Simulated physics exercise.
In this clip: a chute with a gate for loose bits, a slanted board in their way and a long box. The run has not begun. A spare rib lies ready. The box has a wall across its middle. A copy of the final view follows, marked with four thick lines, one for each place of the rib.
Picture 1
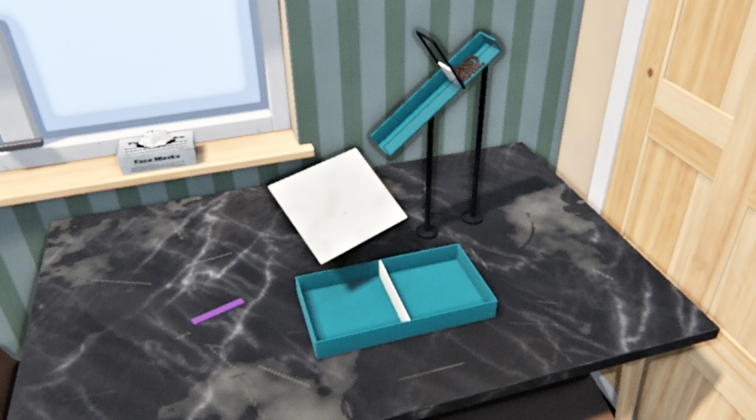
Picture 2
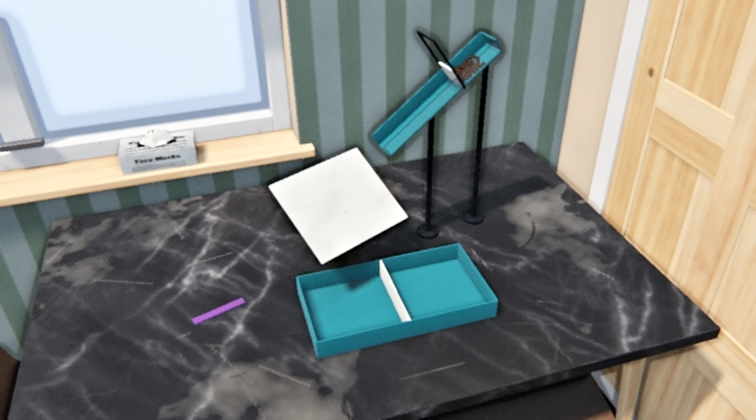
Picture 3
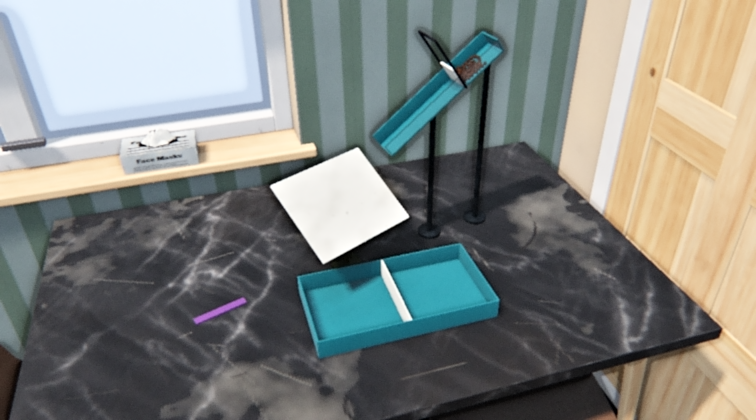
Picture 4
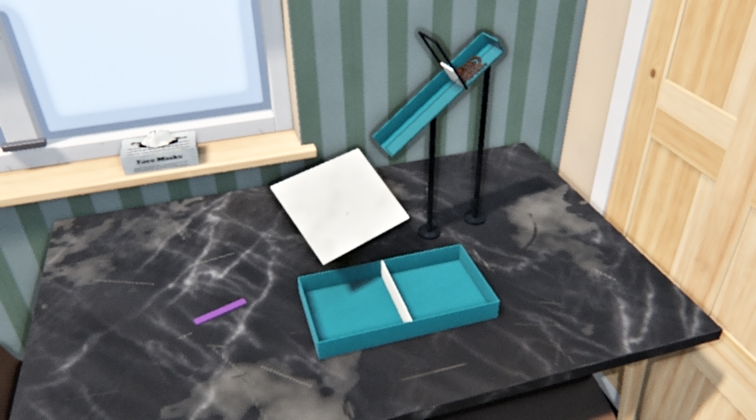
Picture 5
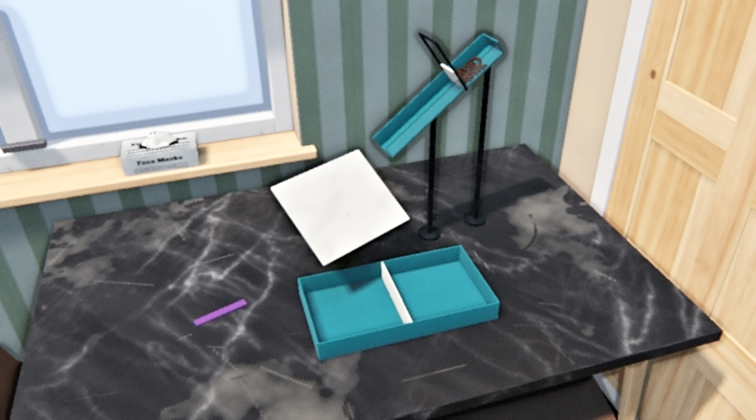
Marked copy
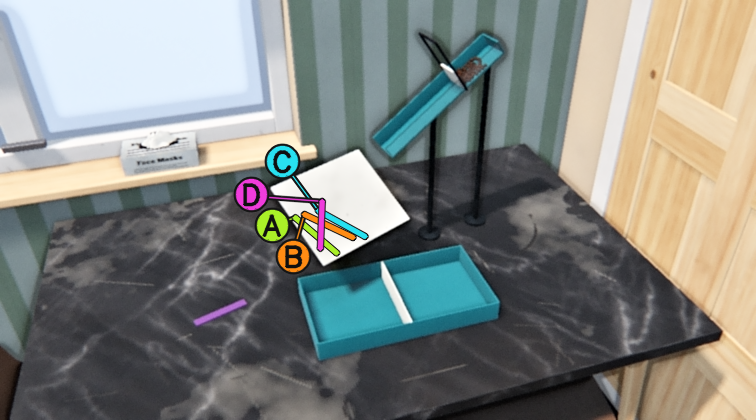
The video shows a raised teal chute holding small brown bits behind a gate, above a slanted white board and a divided teal box on a dark marbled table, with a purple strip at left; nothing visibly moves.
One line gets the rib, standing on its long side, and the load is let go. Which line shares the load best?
Go for B.
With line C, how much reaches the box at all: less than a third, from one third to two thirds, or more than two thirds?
Line C gives more than two thirds.
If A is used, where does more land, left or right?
The left half.
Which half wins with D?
Left.
On the marked copy, line A from (295, 217) to (336, 252); line B from (304, 214) to (352, 237); line C from (318, 210) to (365, 236); line D from (322, 201) to (320, 248).
With A, of what is caught, the larger part in the left half, about a tenth in the right.
With B, of what is caught, roughly two thirds in the left half, roughly a third in the right.
With C, of what is caught, roughly a quarter in the left half, the larger part in the right.
With D, of what is caught, the larger part in the left half, about a tenth in the right.
